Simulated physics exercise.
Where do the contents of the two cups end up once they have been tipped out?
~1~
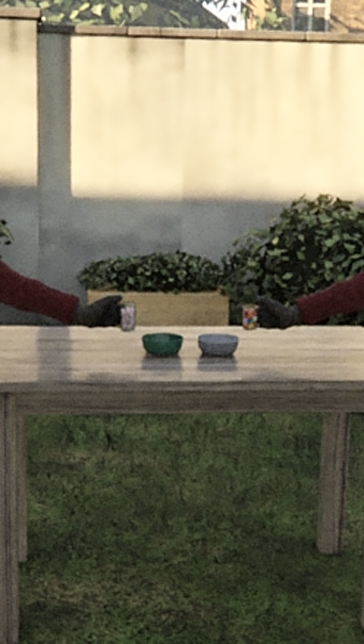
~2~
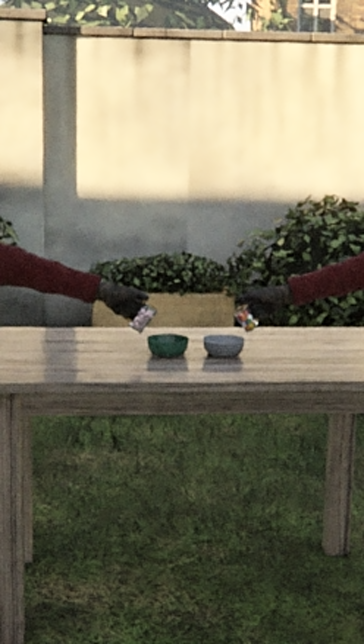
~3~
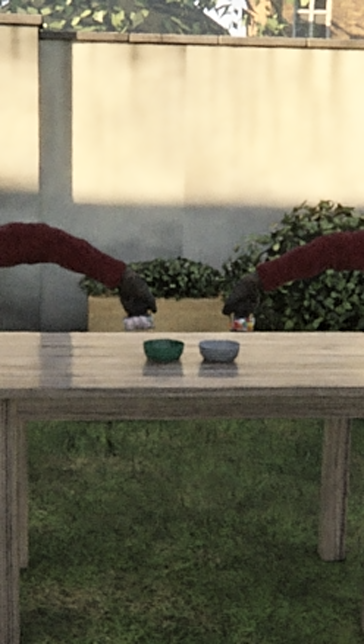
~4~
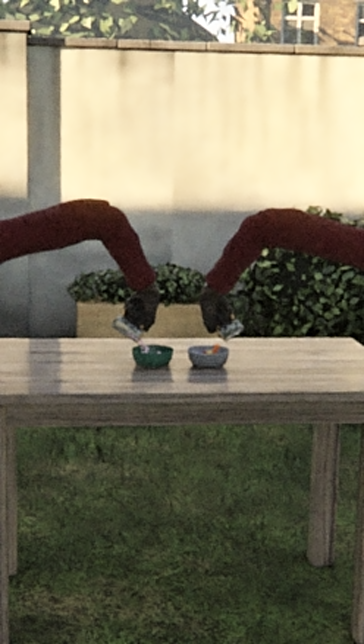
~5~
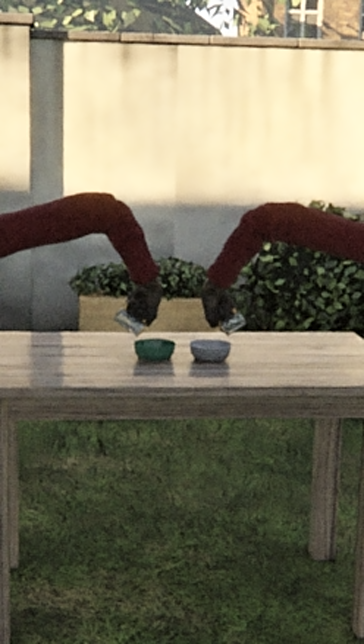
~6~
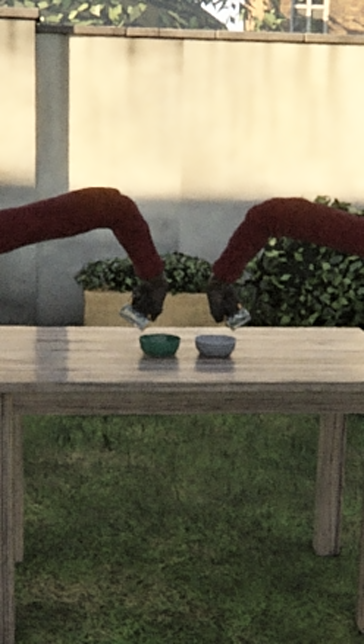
Everything from the left cup lands in the green dish and everything from the right cup lands in the grey dish, with nothing spilled on the table.
